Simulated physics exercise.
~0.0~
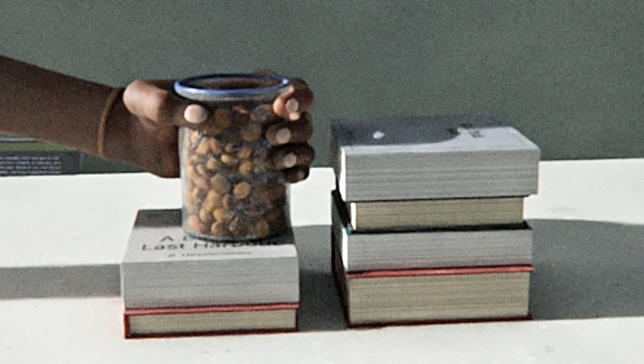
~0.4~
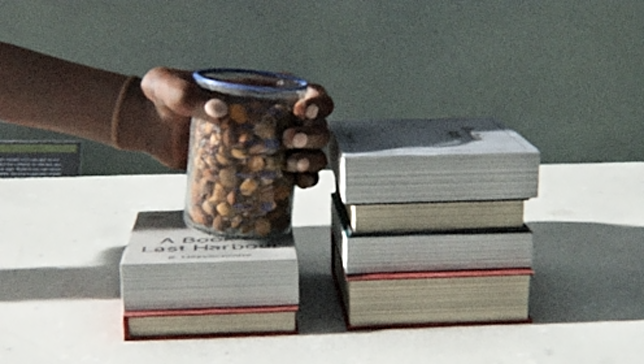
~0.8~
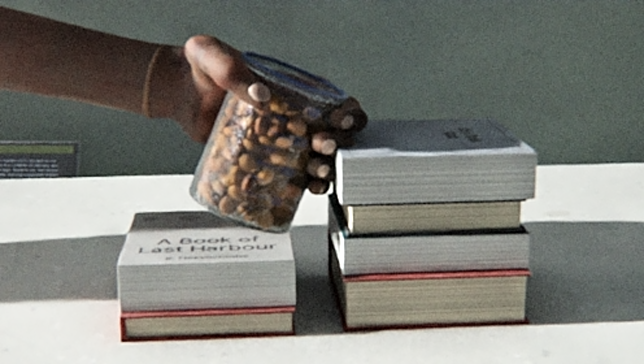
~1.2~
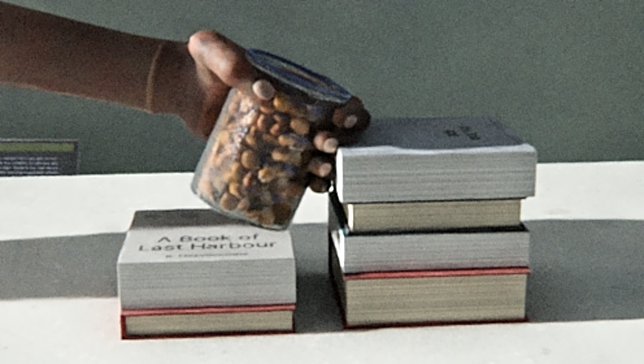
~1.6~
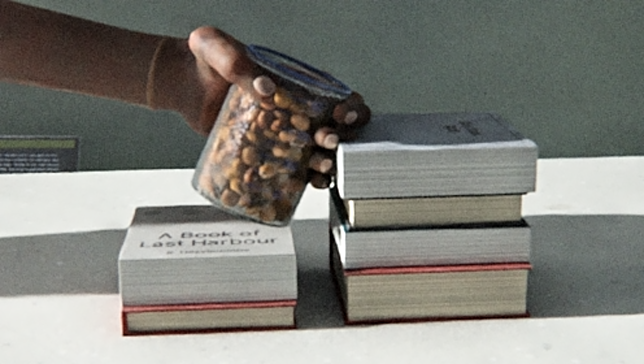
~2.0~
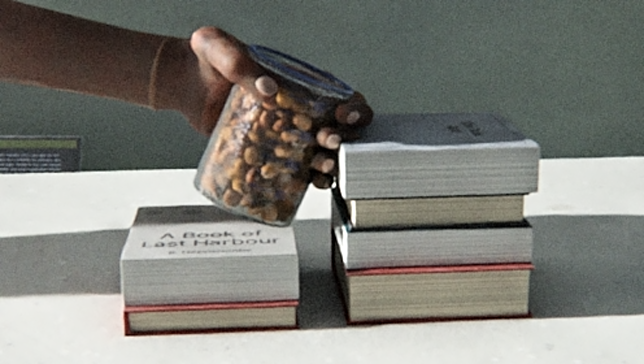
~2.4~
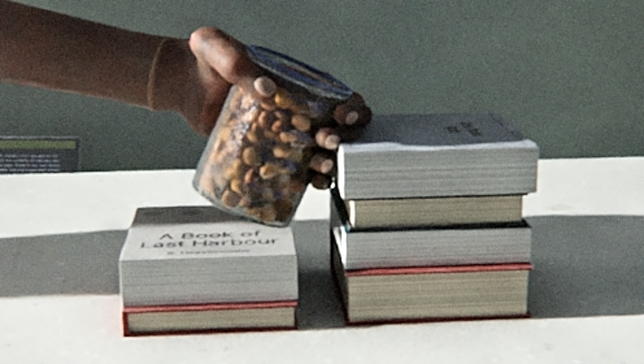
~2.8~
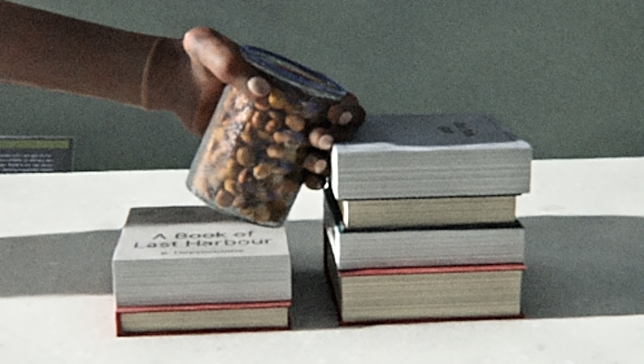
Clear beaker of brown nuggets being lifted by a hand, tilted against a taller book pile and held there, contents staying inside.
